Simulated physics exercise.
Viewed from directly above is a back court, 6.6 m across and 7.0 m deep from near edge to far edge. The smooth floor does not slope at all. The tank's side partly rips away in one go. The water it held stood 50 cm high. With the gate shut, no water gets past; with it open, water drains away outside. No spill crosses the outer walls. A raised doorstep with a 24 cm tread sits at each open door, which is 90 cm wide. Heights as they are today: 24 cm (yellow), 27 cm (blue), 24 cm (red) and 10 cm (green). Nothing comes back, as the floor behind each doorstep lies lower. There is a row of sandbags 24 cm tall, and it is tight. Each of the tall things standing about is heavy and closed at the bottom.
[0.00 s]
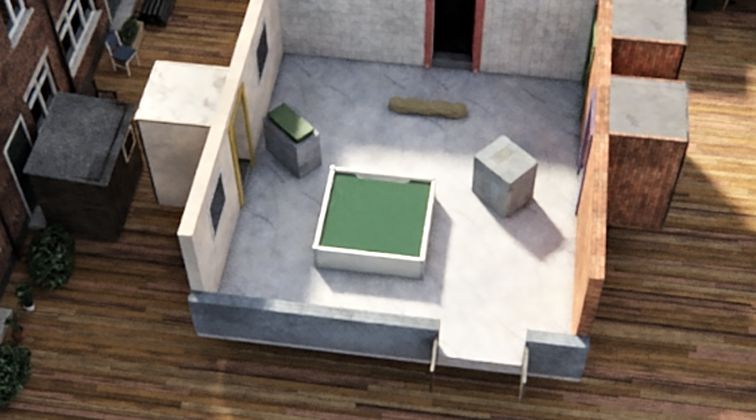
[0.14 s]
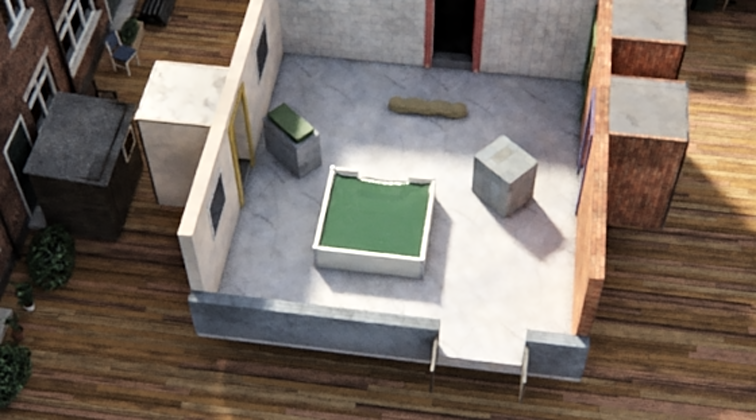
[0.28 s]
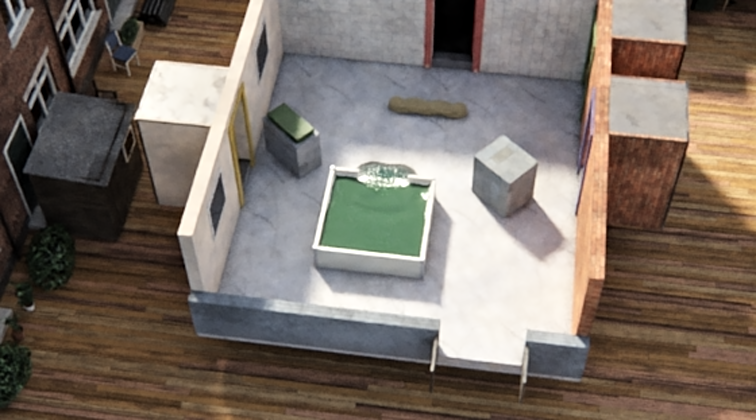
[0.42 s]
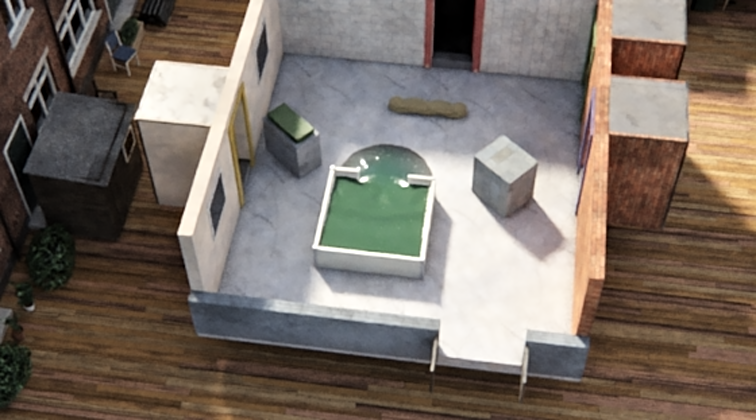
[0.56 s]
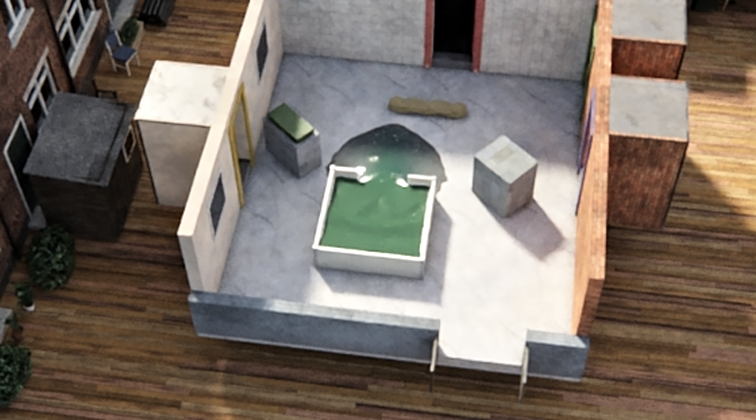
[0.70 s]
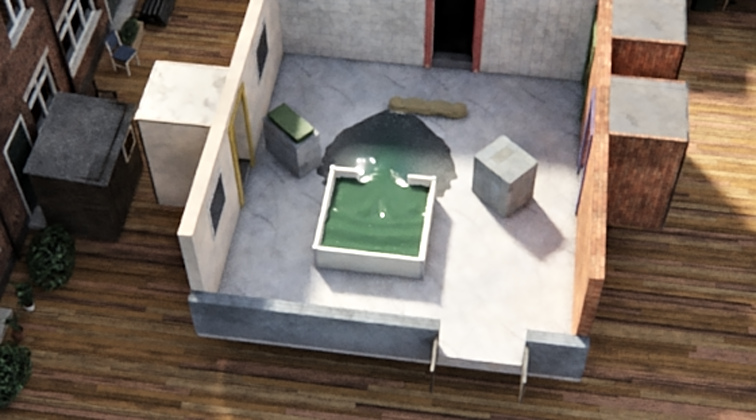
A walled courtyard held a square tank of still green water until part of its far side broke open, and water poured through the gap, spreading across the pale floor in a widening dark fan.
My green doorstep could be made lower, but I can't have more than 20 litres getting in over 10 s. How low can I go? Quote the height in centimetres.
You could bring it down to roughly 5.5 cm.
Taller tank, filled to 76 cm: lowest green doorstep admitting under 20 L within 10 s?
I'd say close to 11.0 cm.
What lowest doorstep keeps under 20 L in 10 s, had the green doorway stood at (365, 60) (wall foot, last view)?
Around 11.0 cm would do it.
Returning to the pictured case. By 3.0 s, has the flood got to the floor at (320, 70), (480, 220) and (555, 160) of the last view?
So the three spots come out swamped, spared, swamped, in that order.
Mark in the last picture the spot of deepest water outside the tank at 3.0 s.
Around (291, 58).
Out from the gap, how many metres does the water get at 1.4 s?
Roughly 3.6 m from the gap.
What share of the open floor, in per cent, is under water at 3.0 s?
Roughly 35 percent of the floor is wet.
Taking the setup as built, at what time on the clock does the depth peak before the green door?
I'd say near 3.8 seconds.
After 1.4 s water covers 15 % of the floor, deepest (30 cm) near (382, 189); it has not reached the green door.
After 3.0 s water covers 35 % of the floor, deepest (28 cm) near (291, 58); 9 cm at the green door, 0 litres in over its 10 cm doorstep.
After 10.0 s water covers 80 % of the floor, deepest (9 cm) near (404, 118); 6 cm at the green door, 1 litre in over its 10 cm doorstep.
At the green door as built, the water arrived by 2.6 s and peaked near 10 cm at 3.8 s.
Run again over the same 10 s with other heights there, 30 litres in over 5 cm, 12 litres over 6.5 cm. The limit of 20 litres is kept from about 5.5 cm up.
